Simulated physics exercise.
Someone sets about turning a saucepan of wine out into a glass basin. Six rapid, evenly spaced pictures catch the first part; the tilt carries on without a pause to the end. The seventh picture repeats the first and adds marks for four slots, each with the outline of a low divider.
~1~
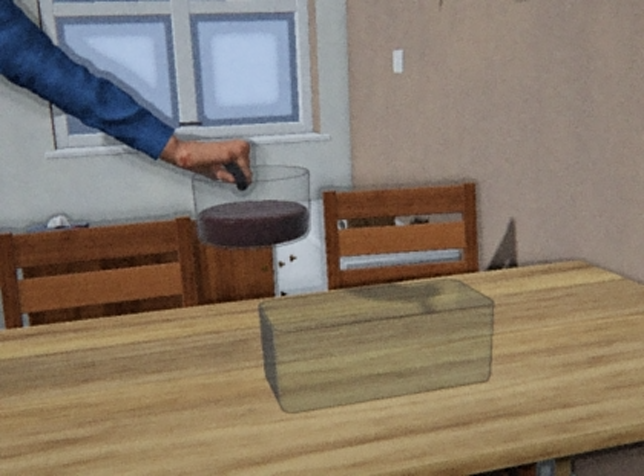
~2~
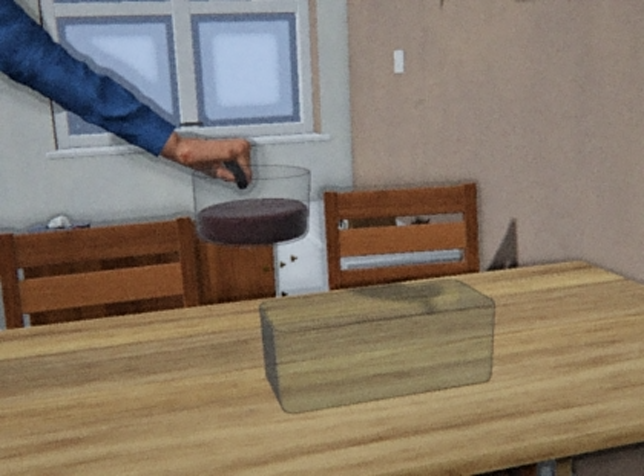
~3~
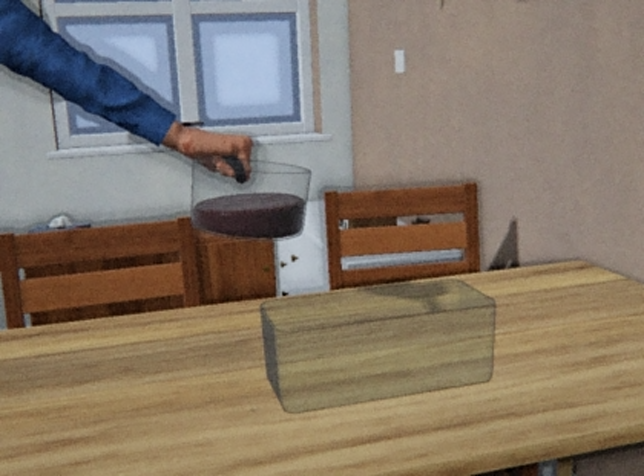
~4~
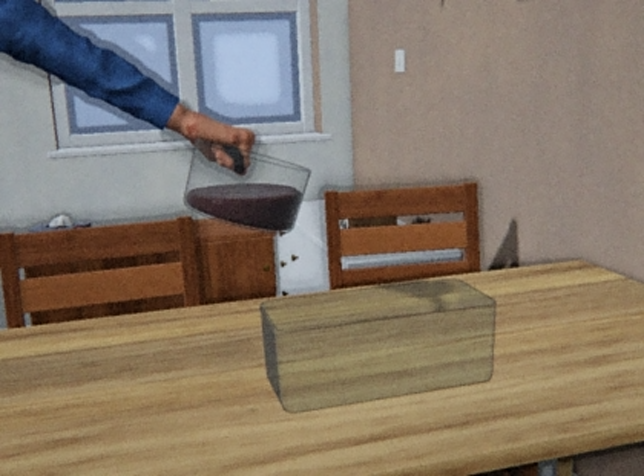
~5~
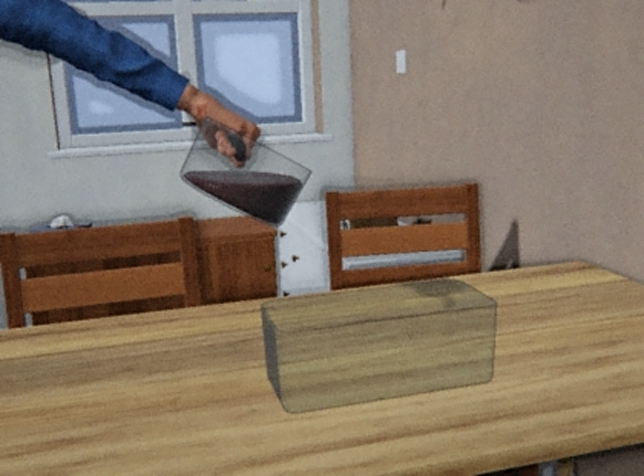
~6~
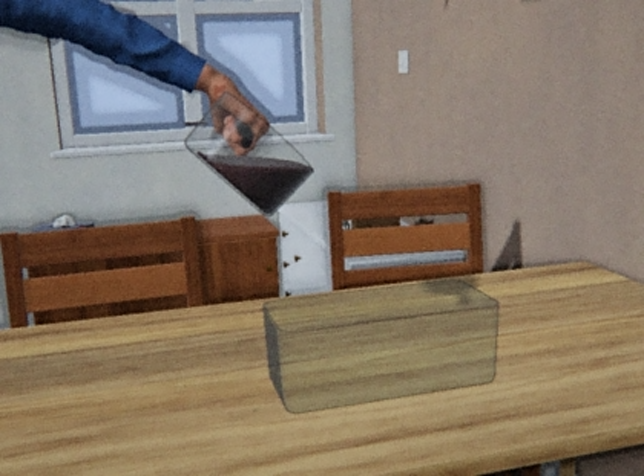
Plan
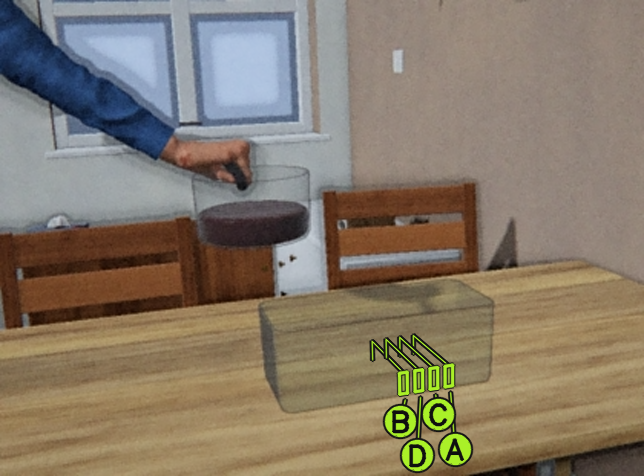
A hand tilts a clear container of dark liquid steadily to the right above a table.
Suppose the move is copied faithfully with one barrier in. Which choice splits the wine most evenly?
Use slot D.
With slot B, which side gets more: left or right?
The right side.
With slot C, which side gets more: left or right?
More ends on the left.
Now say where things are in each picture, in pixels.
The first picture shows upright, lip at (305, 169); basin from (280, 412) to (489, 379); nothing has left yet.
The second picture shows tipped about 2°, lip at (306, 169); nothing has left yet.
The third picture shows tipped about 8°, lip at (307, 169); nothing has left yet.
The fourth picture shows tipped about 18°, lip at (307, 169); nothing has left yet.
The fifth picture shows tipped about 31°, lip at (308, 169); nothing has left yet.
The sixth picture shows tipped about 45°, lip at (310, 169); nothing has left yet.
On the marked copy, A at (450, 392); B at (405, 399); C at (435, 394); D at (420, 397).
With A, about 82 % ends left of the wall and 14 % right of it; 4 % is lost outside.
With B, about 18 % ends left of the wall and 80 % right of it.
With C, about 84 % ends left of the wall and 11 % right of it; 5 % is lost outside.
With D, about 51 % ends left of the wall and 46 % right of it; 3 % is lost outside.
